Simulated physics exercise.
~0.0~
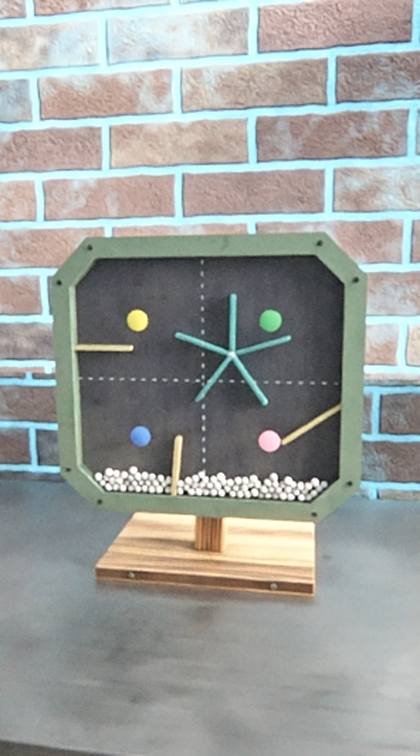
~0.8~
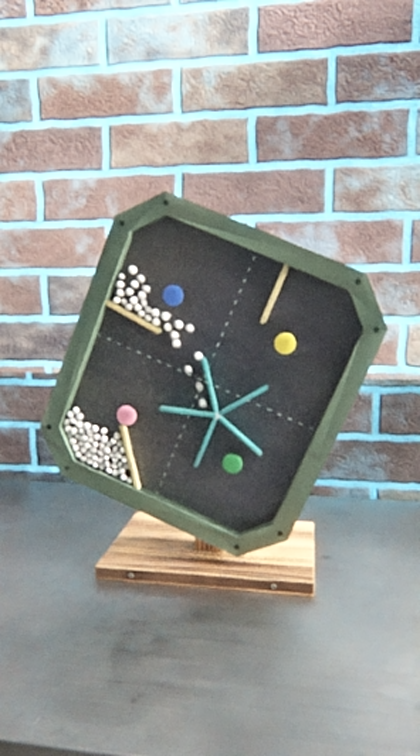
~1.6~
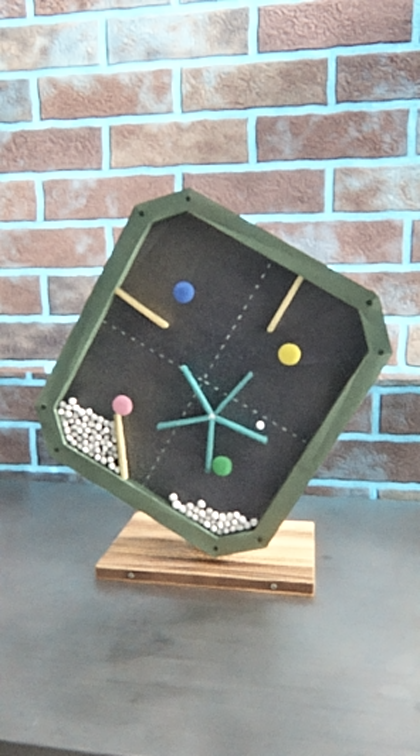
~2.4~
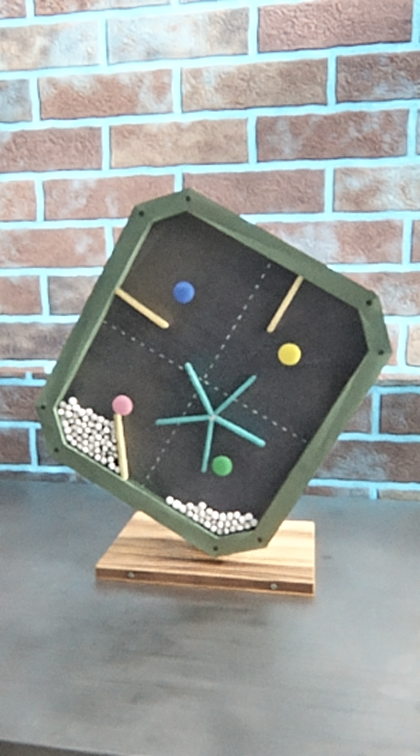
In the video, a green-framed box of small white balls turns clockwise on a wooden stand, spilling balls from a ledge past a teal star-shaped spinner, and stops tilted with one pile beside the pink dot and a smaller one below the green dot.
